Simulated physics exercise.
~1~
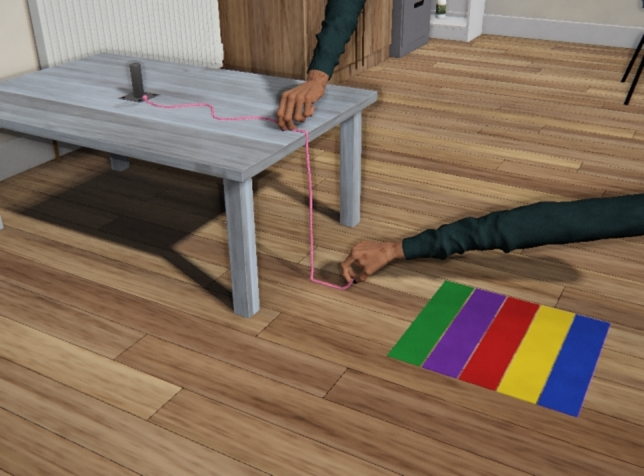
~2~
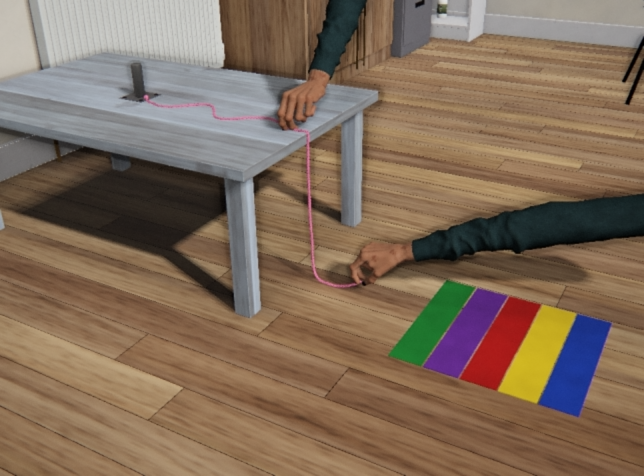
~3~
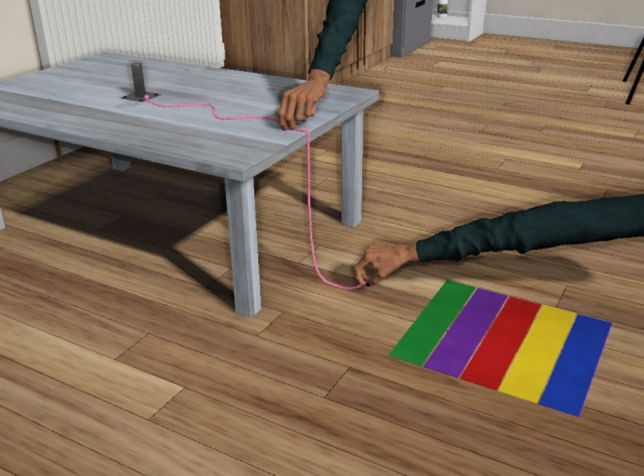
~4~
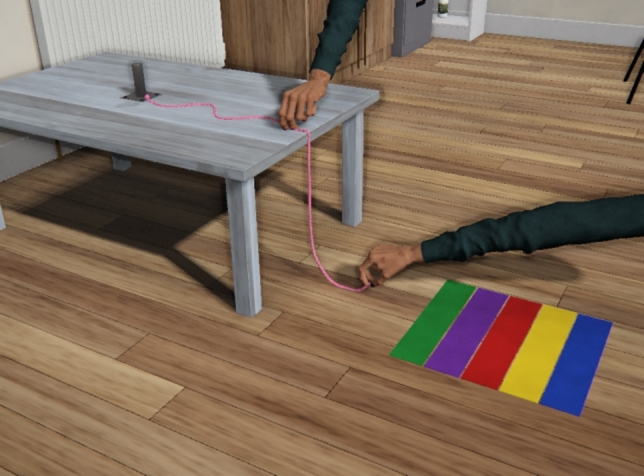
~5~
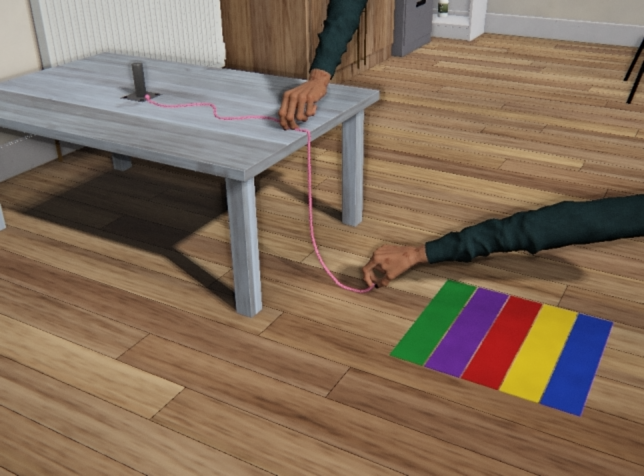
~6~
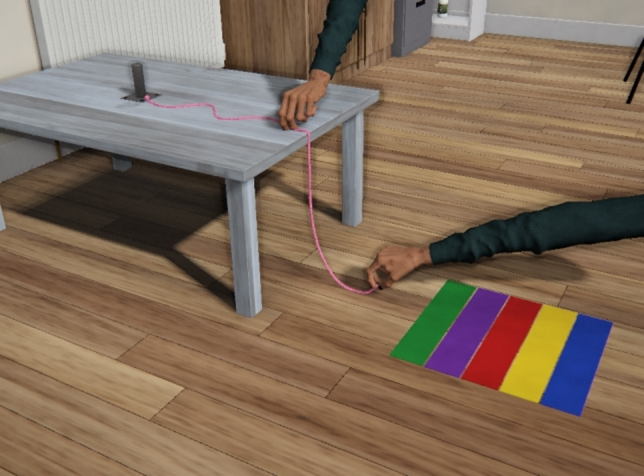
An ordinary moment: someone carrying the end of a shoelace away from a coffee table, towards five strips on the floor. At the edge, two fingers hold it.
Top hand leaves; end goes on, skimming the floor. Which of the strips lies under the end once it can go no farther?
The red one.
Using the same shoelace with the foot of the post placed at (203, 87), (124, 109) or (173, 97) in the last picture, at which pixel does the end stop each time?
Roughly (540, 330), (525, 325) and (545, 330), try by try.
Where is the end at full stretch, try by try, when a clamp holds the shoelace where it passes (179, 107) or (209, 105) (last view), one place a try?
(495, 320); (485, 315).
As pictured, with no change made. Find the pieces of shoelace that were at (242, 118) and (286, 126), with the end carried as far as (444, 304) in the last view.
They move to (268, 123) and (312, 144) respectively.
Early on, end near (444, 304); over green.
Midway, end near (483, 315); over purple.
At the end of the slack, end near (505, 321); over red. The red one.
